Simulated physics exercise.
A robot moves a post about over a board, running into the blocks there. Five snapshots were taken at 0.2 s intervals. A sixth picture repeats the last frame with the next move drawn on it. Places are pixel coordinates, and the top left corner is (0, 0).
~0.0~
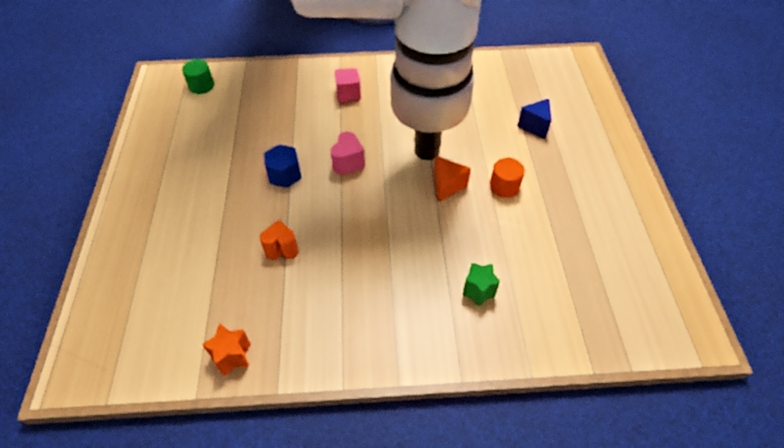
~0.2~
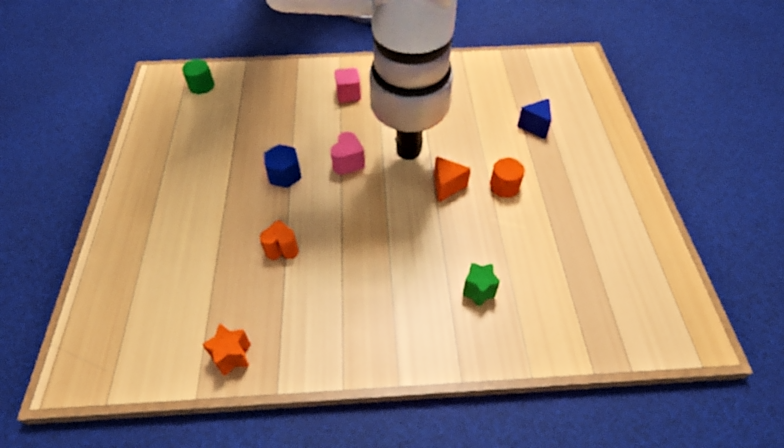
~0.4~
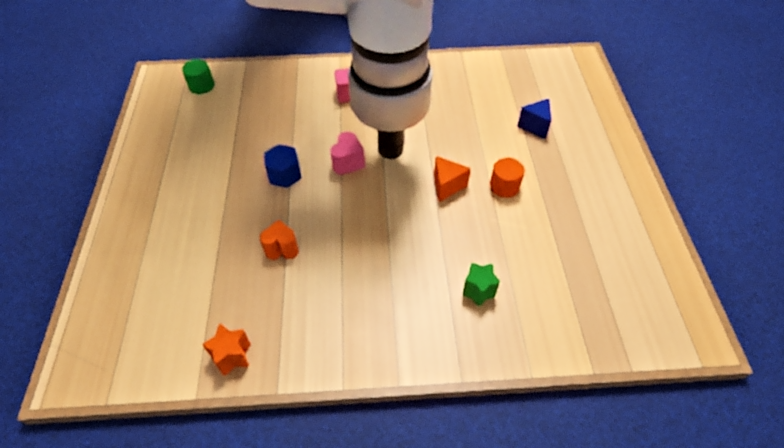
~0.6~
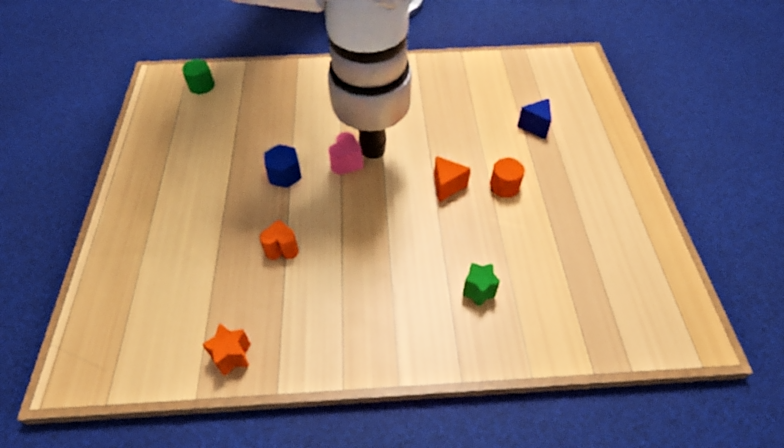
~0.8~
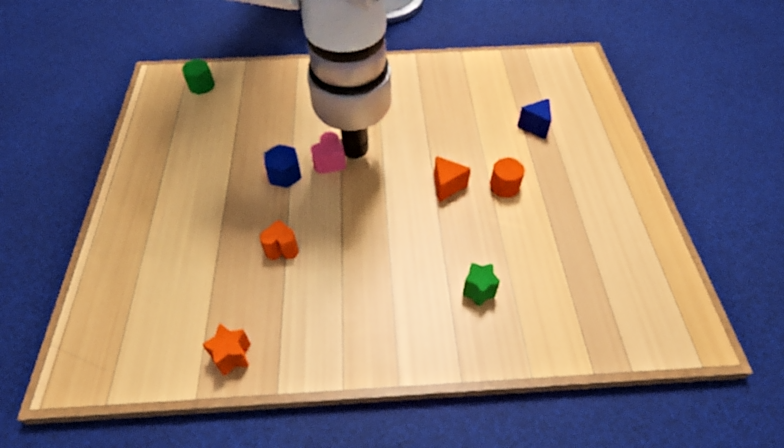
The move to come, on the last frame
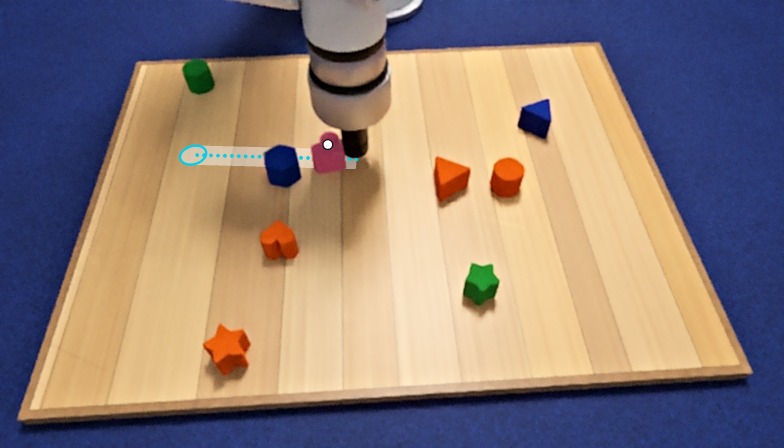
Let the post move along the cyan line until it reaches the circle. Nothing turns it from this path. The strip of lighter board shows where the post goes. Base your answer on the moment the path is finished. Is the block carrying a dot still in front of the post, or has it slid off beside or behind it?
I expect it to be in front.
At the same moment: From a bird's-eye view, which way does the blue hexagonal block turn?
Its rotation is counterclockwise.
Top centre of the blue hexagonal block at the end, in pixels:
I'd guess (256, 162).
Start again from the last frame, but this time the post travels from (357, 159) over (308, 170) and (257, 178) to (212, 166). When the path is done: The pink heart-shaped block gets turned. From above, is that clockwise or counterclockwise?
Answer: With the clock.
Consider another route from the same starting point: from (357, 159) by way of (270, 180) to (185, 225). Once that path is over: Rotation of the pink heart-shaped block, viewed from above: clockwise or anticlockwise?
Viewed from the top, it goes clockwise.
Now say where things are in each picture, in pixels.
The first frame shows lower end of the post at (427, 152), tops of blocks, blue hexagonal block at (280, 157), pink heart-shaped block at (347, 145).
The second frame shows post at (409, 151), blocks as before.
The third frame shows post at (391, 151), blocks as before.
The fourth frame shows post at (373, 150), blocks as before.
The fifth frame shows post at (356, 150), blue hexagonal block at (280, 157), pink heart-shaped block at (328, 145).
The drawn path runs in a line from (357, 159) to (193, 155); the dot is on the pink heart-shaped block.
On the path given first. One third of the way, post at (299, 148); blue hexagonal block at (256, 162), turned 65° anticlockwise; pink heart-shaped block at (271, 140), turned 20° clockwise.
Two thirds of the way, post at (244, 147); blue hexagonal block at (256, 162), turned 65° anticlockwise; pink heart-shaped block at (215, 138), turned 20° clockwise.
At the end, post at (189, 145); blue hexagonal block at (256, 162), turned 65° anticlockwise; pink heart-shaped block at (159, 136), turned 25° clockwise.
